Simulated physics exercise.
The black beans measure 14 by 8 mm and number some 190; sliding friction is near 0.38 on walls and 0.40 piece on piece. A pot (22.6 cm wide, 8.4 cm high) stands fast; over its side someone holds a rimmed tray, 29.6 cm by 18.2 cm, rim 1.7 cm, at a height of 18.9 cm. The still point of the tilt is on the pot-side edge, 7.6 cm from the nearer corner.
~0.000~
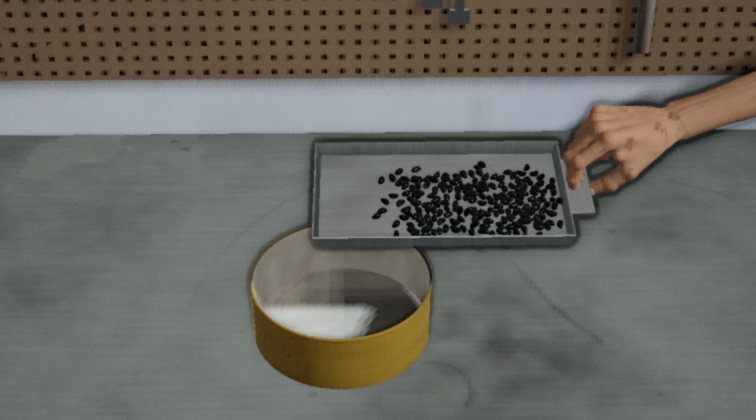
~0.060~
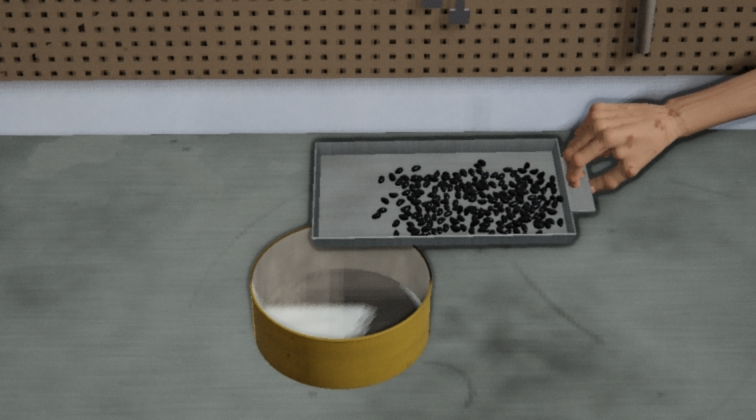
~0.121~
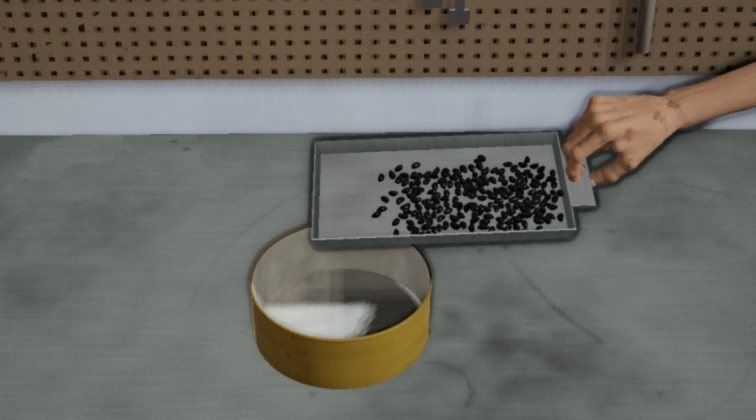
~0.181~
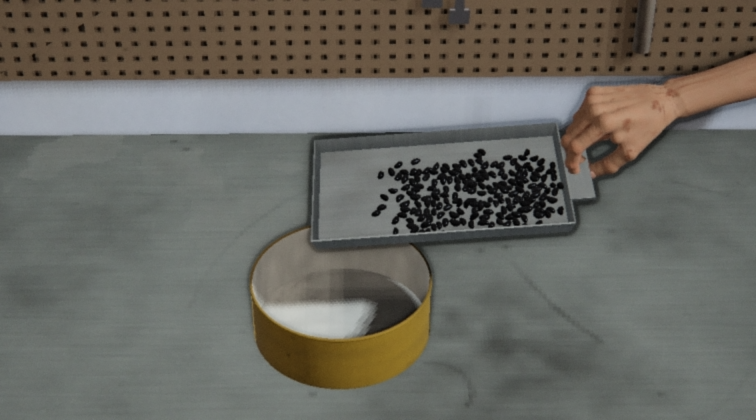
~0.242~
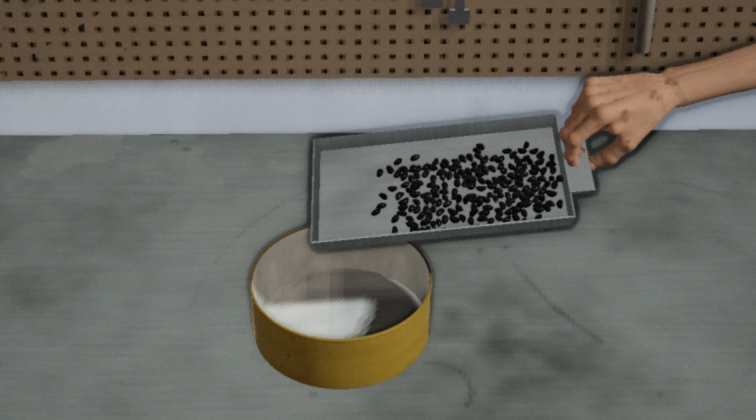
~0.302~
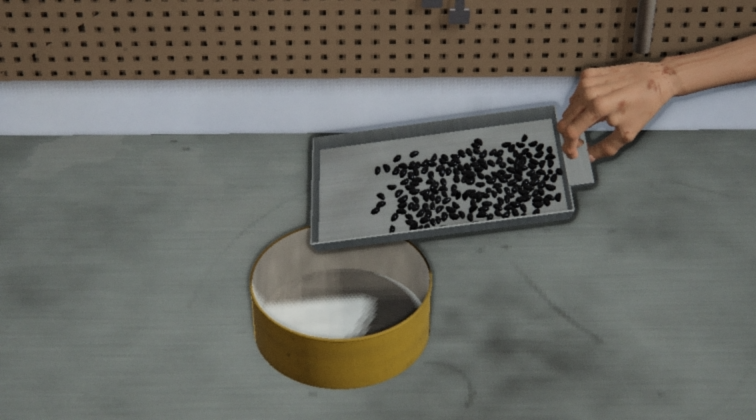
On a grey worktop, a hand slightly raising the right end of a metal tray of black beans above a yellow pot.
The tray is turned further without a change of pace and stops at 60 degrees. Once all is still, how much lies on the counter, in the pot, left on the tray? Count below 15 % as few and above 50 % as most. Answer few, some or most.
On the counter: Few; in the pot: Most; left on the tray: Some.
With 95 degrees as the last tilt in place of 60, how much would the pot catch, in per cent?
In that case some 95 per cent.
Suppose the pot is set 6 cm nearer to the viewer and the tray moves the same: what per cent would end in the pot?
In that case some 65 per cent.
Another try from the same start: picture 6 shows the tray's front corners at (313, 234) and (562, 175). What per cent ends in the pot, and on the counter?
Pot 35, counter 30.
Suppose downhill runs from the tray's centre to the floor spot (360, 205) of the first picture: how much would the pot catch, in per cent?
Some 30 per cent.
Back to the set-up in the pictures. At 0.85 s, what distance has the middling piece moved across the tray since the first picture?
Roughly 7 cm.
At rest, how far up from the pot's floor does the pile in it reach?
Some 1.5 cm.
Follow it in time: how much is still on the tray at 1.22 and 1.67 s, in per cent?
About 90, 65.
After 0.85 s, tilt 34 degrees; the tray holds 100 %, the pot 0 %.
After 1.22 s, tilt 50 degrees; the tray holds 90 %, the pot 5 %.
After 1.67 s, tilt 60 degrees; the tray holds 65 %, the pot 30 %.
By 3.3 s all is still; counter 0 %, pot 60 %, tray 40 %.
